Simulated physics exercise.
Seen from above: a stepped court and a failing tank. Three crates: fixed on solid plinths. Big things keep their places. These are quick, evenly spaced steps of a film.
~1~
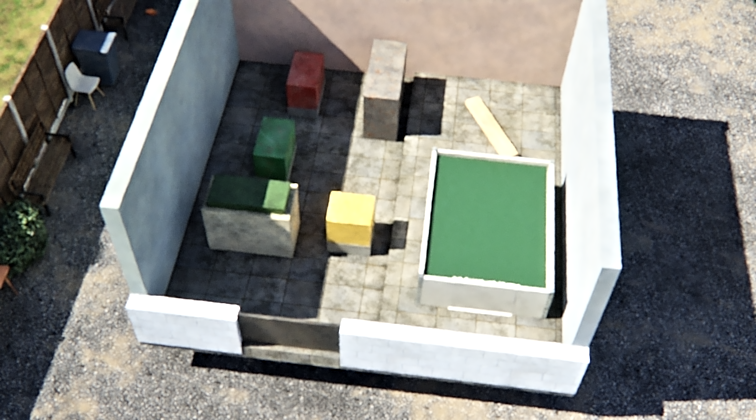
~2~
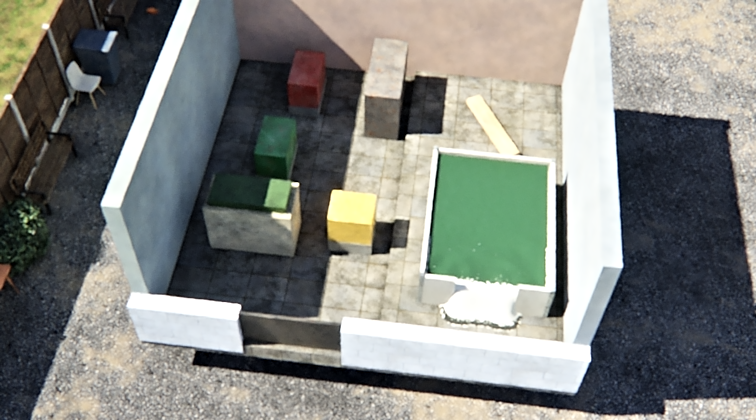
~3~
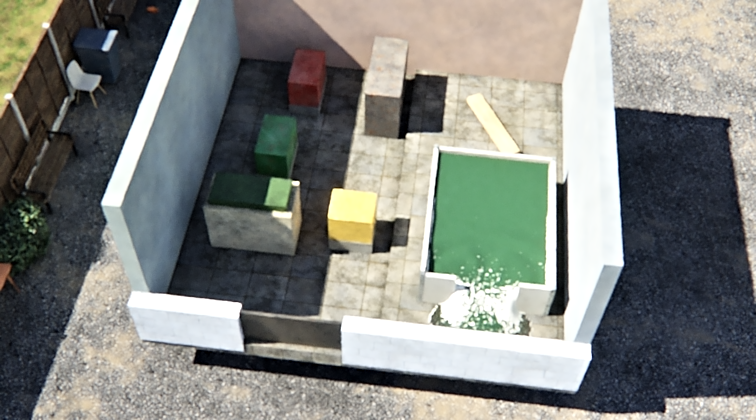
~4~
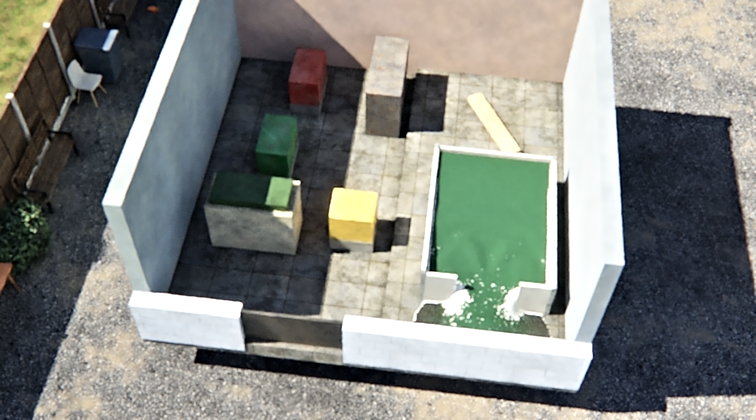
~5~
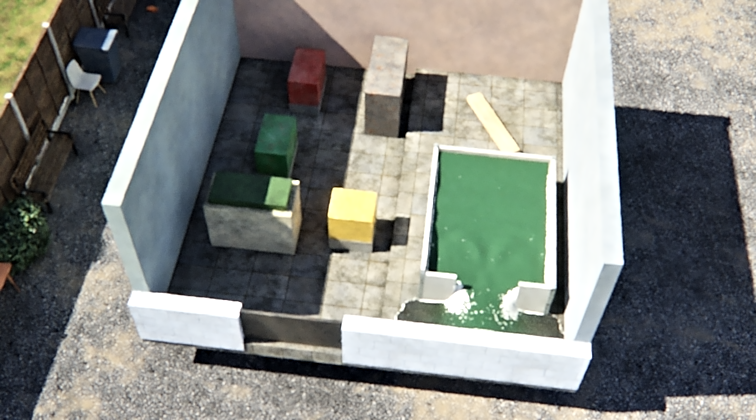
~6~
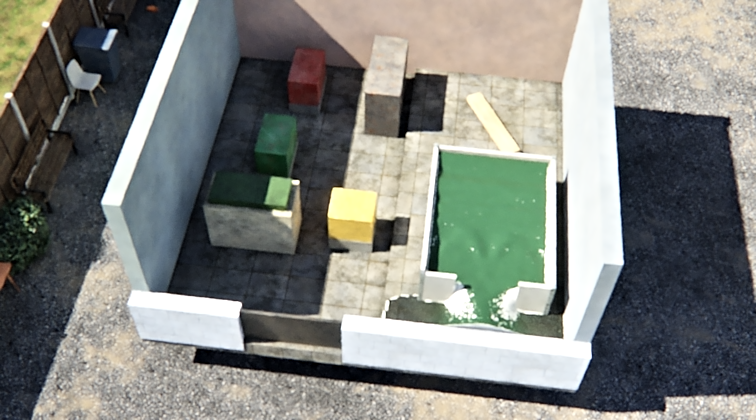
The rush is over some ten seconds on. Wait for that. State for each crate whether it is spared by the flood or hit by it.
Outcome: The yellow crate will come through untouched, the red crate will come through untouched, the green crate will come through untouched.
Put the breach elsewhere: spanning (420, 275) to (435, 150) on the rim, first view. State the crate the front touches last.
It's the red-painted one.
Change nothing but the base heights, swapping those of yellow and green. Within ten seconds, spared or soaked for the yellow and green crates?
Result - yellow: Untouched; green: Untouched.
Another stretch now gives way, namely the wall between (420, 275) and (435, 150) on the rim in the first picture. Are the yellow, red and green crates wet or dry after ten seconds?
Result: Yellow is swamped; red is swamped; green is swamped.
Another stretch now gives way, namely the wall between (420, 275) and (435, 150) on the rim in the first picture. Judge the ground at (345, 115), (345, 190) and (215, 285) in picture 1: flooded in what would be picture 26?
Okay, the first is waterlogged, the next is waterlogged, and the last is waterlogged.
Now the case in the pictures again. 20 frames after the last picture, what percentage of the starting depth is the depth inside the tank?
Roughly 50 percent.
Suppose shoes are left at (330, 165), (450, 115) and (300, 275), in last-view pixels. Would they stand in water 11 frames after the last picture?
In turn: Free of water, not flooded, awash.
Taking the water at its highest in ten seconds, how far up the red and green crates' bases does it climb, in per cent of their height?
60 and 70 per cent, in that order.
A moment on, water covers 20 % of the floor; the yellow crate not reached, the red crate not reached, the green crate not reached.
Next, water covers 35 % of the floor; the yellow crate water round its plinth, the red crate not reached, the green crate not reached.
Then, water covers 55 % of the floor; the yellow crate water round its plinth, the red crate not reached, the green crate water round its plinth.
Later, water covers 85 % of the floor; the yellow crate water round its plinth, the red crate water round its plinth, the green crate water round its plinth.
In the end, water covers 85 % of the floor; the yellow crate stayed above the water, the red crate stayed above the water, the green crate stayed above the water.
